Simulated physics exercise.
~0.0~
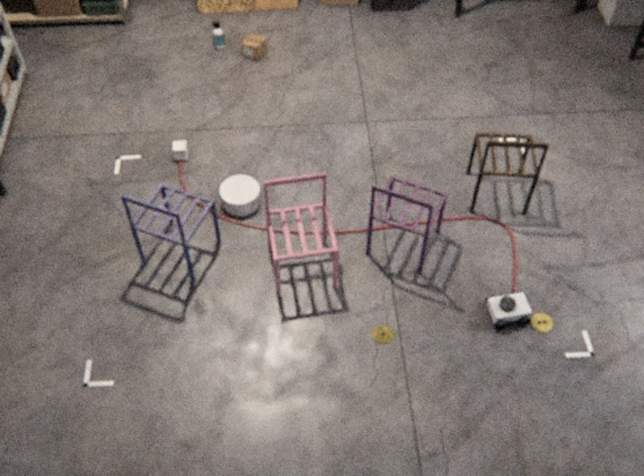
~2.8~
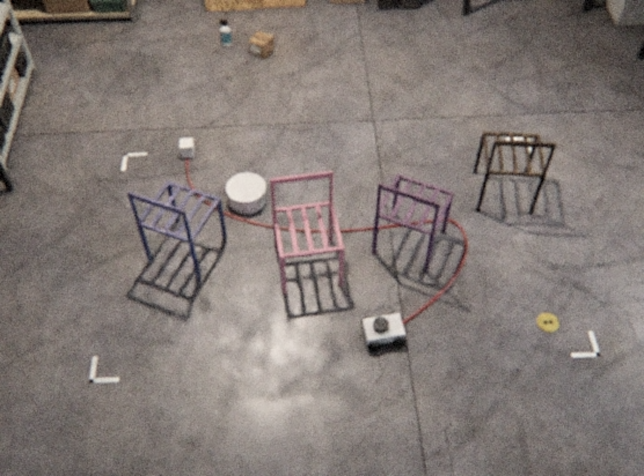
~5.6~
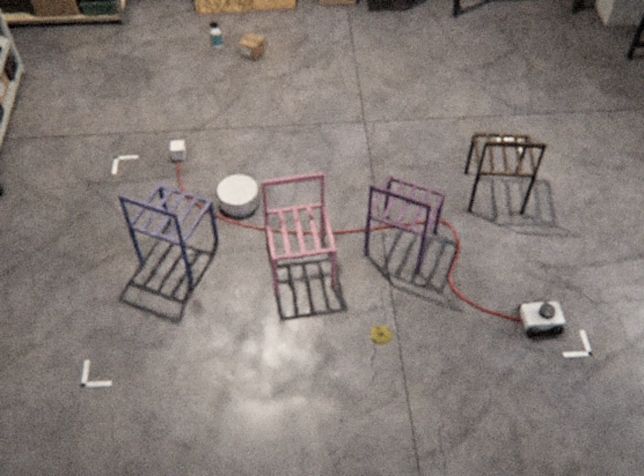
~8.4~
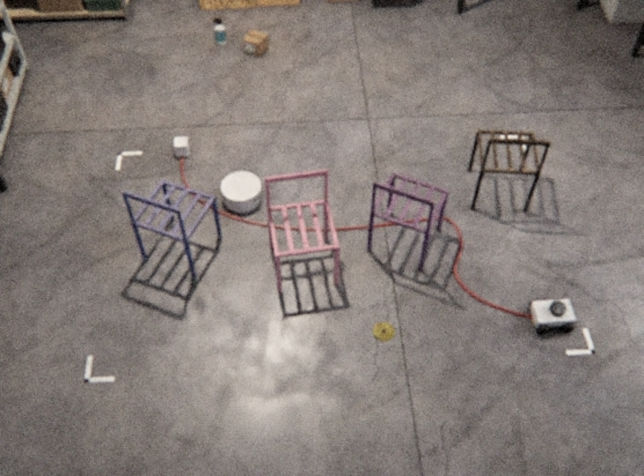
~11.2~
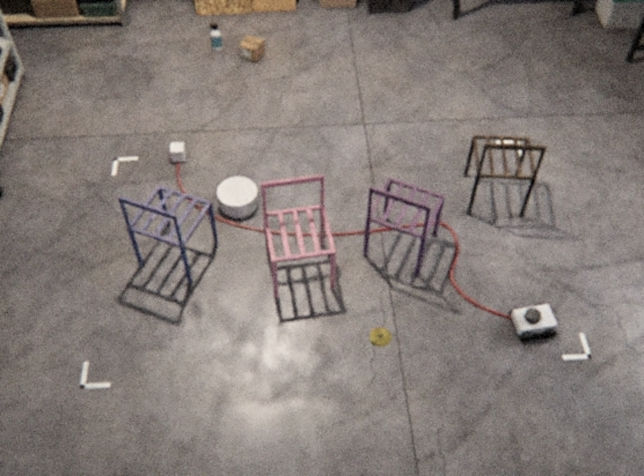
On a workshop floor, a corded cart moves left, then right, and stops, chairs unmoved.
